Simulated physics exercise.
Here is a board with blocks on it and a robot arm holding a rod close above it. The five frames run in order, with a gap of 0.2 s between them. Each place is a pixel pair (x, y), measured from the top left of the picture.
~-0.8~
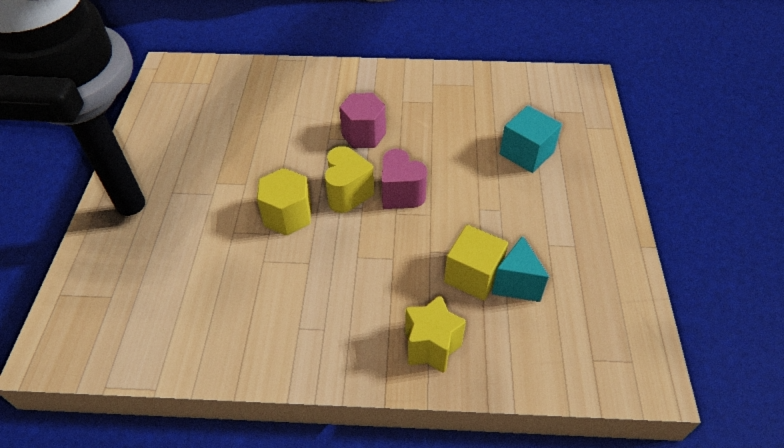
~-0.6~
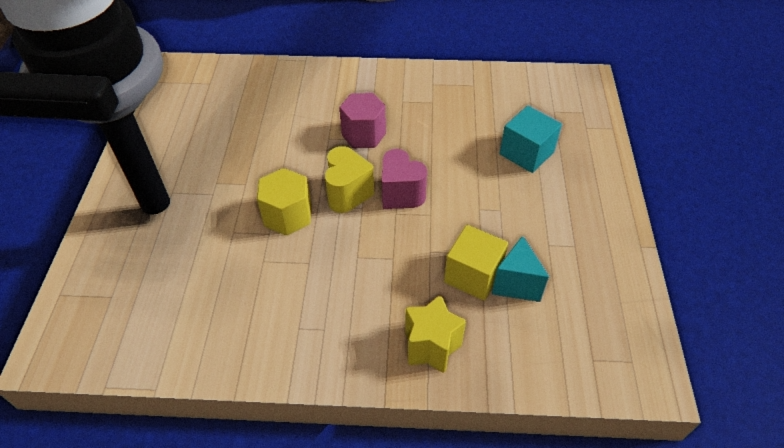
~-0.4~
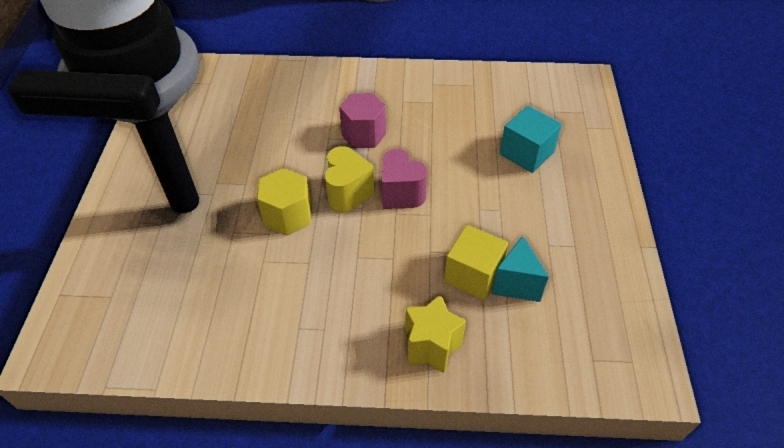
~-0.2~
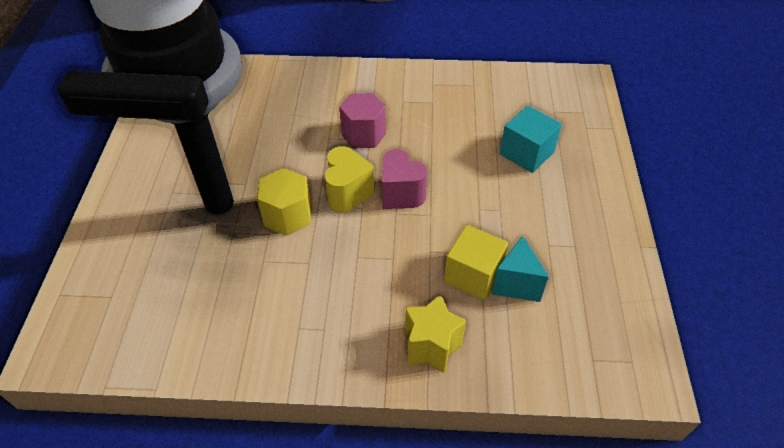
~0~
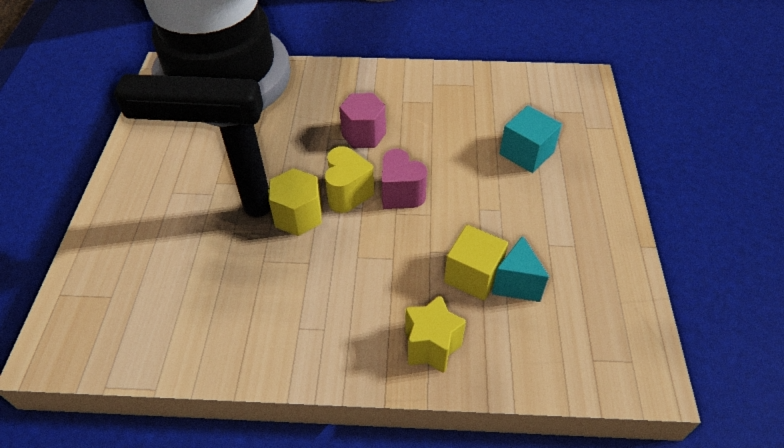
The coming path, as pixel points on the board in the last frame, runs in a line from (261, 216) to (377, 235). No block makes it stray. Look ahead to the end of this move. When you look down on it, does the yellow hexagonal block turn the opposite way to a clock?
Yes, that is what happens.
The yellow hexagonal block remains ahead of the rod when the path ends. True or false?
That statement is accurate.
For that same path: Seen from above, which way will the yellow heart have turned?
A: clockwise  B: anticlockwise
B (anticlockwise)
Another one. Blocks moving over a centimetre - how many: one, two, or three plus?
It should be three or more, as far as I can tell.
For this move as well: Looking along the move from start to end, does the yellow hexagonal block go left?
I believe so.
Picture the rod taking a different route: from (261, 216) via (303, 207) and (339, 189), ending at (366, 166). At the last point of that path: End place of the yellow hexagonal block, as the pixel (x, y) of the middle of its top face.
Somewhere near (351, 190).
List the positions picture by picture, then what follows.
Tip of the rod at (131, 205), middles of tops, yellow hexagonal block at (282, 187), yellow heart at (346, 166), pink heart at (401, 167), in the first frame.
Rod at (156, 204), nothing pushed, in the second frame.
Rod at (185, 203), nothing pushed, in the third frame.
Rod at (219, 204), nothing pushed, in the fourth frame.
Rod at (258, 207), yellow hexagonal block at (293, 188), yellow heart at (346, 166), pink heart at (401, 167), in the fifth frame.
On the path given first. One third of the way, rod at (299, 213); yellow hexagonal block at (336, 192); yellow heart at (363, 161), turned 40° anticlockwise.
Two thirds of the way, rod at (338, 219); yellow hexagonal block at (375, 193), turned 20° anticlockwise; yellow heart at (371, 158), turned 75° anticlockwise; pink heart at (417, 162), turned 15° clockwise.
At the end, rod at (377, 225); yellow hexagonal block at (413, 194), turned 35° anticlockwise; yellow heart at (371, 158), turned 75° anticlockwise; pink heart at (420, 160).
